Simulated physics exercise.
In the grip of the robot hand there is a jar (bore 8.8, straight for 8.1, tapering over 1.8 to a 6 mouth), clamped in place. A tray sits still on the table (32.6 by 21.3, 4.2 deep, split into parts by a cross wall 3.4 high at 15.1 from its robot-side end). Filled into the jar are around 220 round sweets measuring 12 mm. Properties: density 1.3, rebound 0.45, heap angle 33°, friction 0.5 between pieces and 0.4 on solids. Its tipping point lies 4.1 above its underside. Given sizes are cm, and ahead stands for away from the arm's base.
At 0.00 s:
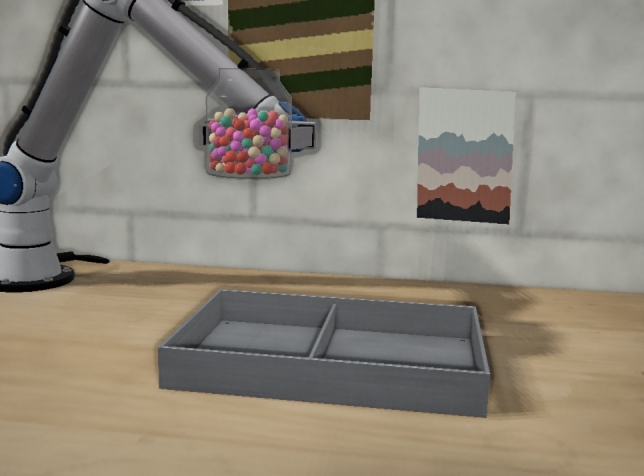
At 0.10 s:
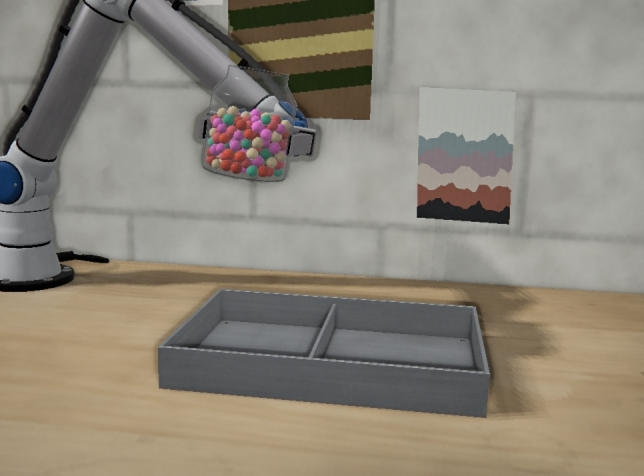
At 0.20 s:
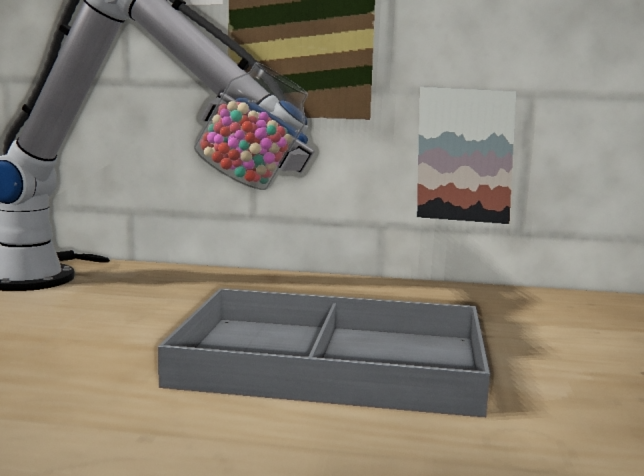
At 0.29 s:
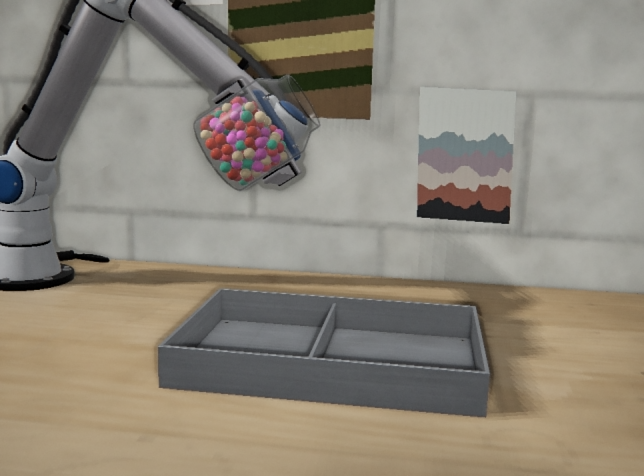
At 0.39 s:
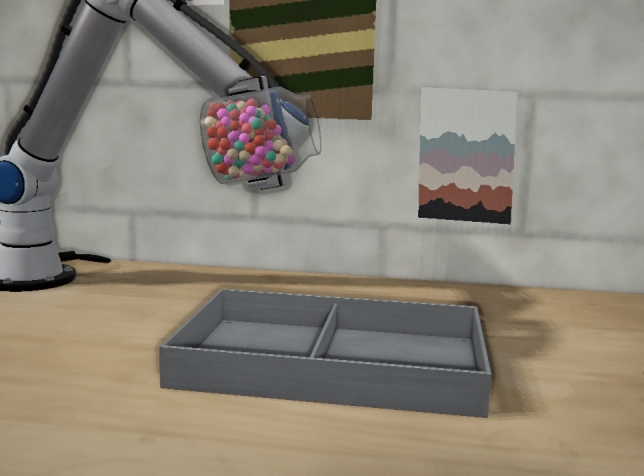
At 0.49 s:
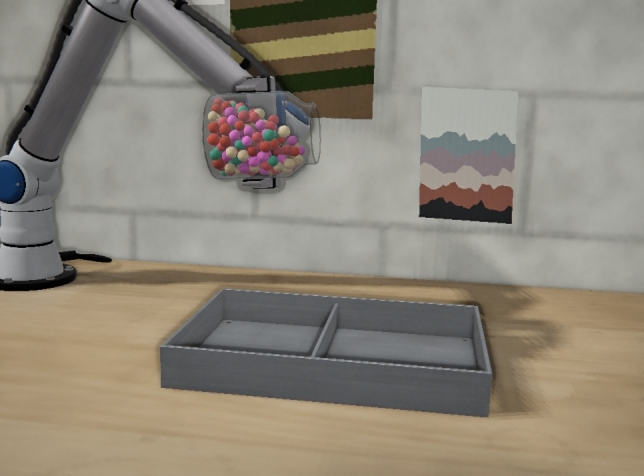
A robot arm holds a clear jar of colourful round sweets upright above a divided grey tray on a wooden table, then begins tilting it. The jar rotates steadily in place until it lies nearly on its side, the sweets shifting inside, while the tray stays still and empty.
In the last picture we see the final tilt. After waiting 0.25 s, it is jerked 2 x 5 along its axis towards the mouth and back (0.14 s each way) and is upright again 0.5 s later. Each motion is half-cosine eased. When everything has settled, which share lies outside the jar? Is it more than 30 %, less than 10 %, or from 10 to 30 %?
From 10 to 30 %.
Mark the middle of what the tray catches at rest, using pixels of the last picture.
Near (381, 362).
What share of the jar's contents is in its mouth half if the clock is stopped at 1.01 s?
Something near 65 in a hundred.
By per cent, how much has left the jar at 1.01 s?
So far, roughly 5 per cent of the load is out of the jar.
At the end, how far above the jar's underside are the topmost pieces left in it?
The topmost pieces end up roughly 7.0 cm above the jar's underside.
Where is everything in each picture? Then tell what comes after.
The first frame shows jar middle at (249, 137), upright; upper third of the load around (253, 125), from x 215 to 285, top at y 115; 218 in the jar.
The second frame shows jar middle at (249, 137), tipped 8°; upper third of the load around (249, 125), from x 210 to 285, top at y 110.
The third frame shows jar middle at (249, 136), tipped 30°; upper third of the load around (243, 125), from x 205 to 285, top at y 105.
The fourth frame shows jar middle at (249, 136), tipped 56°; upper third of the load around (239, 121), from x 205 to 280, top at y 100.
The fifth frame shows jar middle at (250, 137), tipped 78°; upper third of the load around (243, 118), from x 210 to 290, top at y 105.
The sixth frame shows jar middle at (251, 136), tipped 86°; upper third of the load around (239, 124), from x 215 to 300, top at y 105; 218 in the jar.
After 1.01 s, tipped 86°, highest piece 28 above the table; 207 in the jar, 1 in the far-side part, 10 in flight or on a rim.
After 1.54 s, tipped 46°, highest piece 29 above the table; 177 in the jar, 32 in the far-side part, 5 in the robot-side part, 1 on the table or floor, 3 in flight or on a rim.
After 2.00 s, upright, highest piece 28 above the table; 177 in the jar, 34 in the far-side part, 5 in the robot-side part, 2 on the table or floor.
After 2.70 s, upright, highest piece 28 above the table; 177 in the jar, 34 in the far-side part, 5 in the robot-side part, 2 on the table or floor.
At rest, 177 in the jar, 34 in the far-side part, 5 in the robot-side part, 2 on the table or floor. That is 19 % outside the jar.
